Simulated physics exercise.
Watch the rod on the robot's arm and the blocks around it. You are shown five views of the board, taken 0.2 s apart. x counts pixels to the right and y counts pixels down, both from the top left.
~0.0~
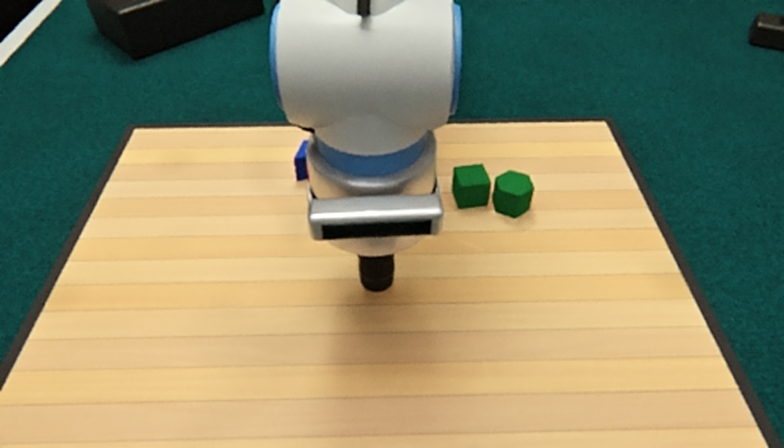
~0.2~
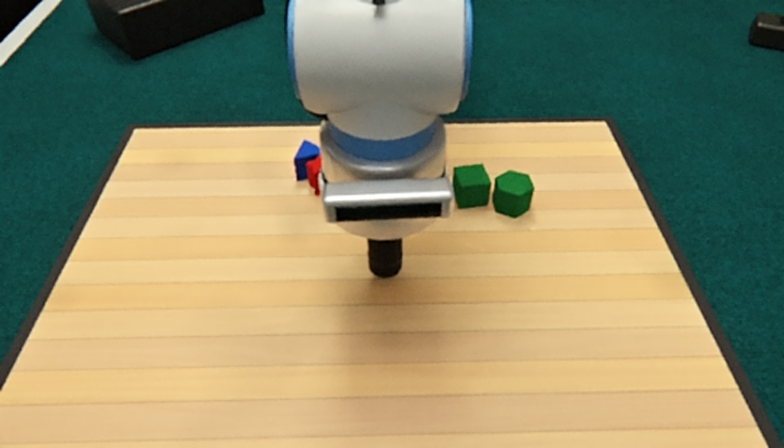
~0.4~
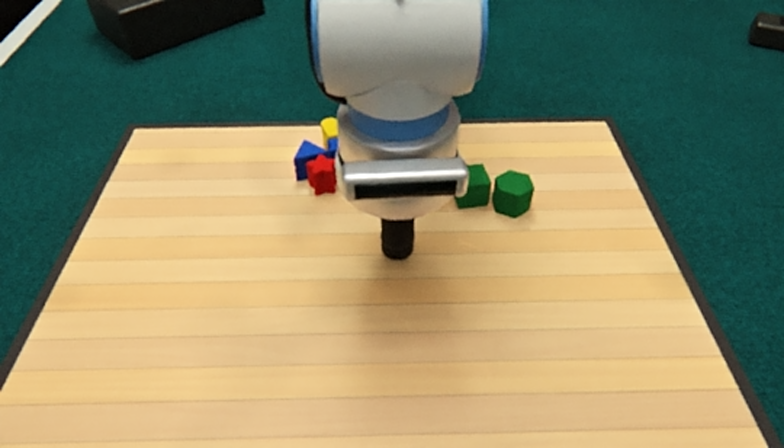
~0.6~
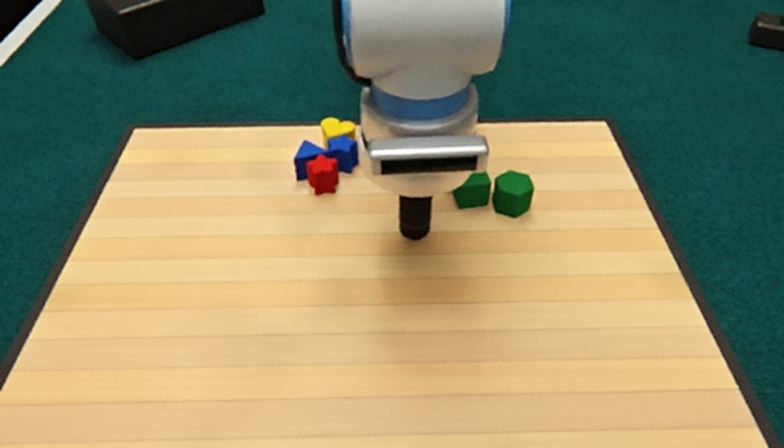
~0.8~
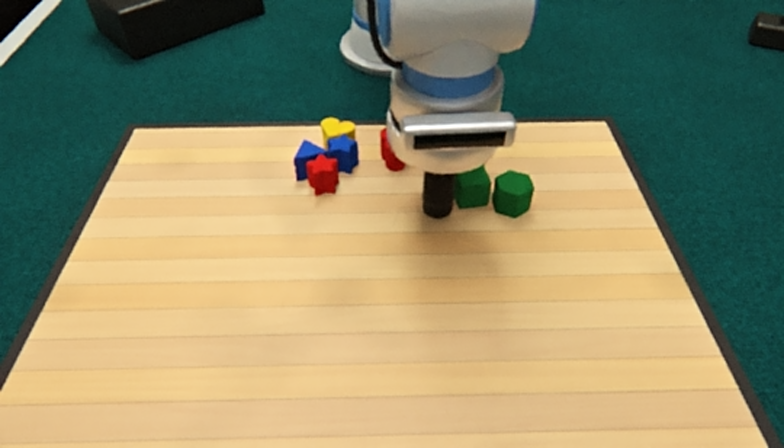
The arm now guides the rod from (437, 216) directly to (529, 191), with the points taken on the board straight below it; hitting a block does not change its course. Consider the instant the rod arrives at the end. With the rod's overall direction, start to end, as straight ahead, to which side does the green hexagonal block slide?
Out to the right.
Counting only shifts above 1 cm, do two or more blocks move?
It seems so.
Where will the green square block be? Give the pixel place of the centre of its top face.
Somewhere near (498, 156).
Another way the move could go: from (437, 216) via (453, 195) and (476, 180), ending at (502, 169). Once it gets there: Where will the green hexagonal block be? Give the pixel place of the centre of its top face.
I predict (538, 182).
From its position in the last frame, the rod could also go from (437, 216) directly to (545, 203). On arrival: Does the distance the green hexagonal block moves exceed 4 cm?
Yes, it checks out.
The first path, step by step. One third of the way, rod at (471, 201); green square block at (485, 165), turned 35° anticlockwise; green hexagonal block at (520, 180), turned 25° clockwise.
Two thirds of the way, rod at (501, 193); green square block at (497, 157), turned 95° anticlockwise; green hexagonal block at (540, 177), turned 30° clockwise.
At the end, rod at (531, 185); green square block at (498, 156), turned 100° anticlockwise; green hexagonal block at (570, 176), turned 60° clockwise.
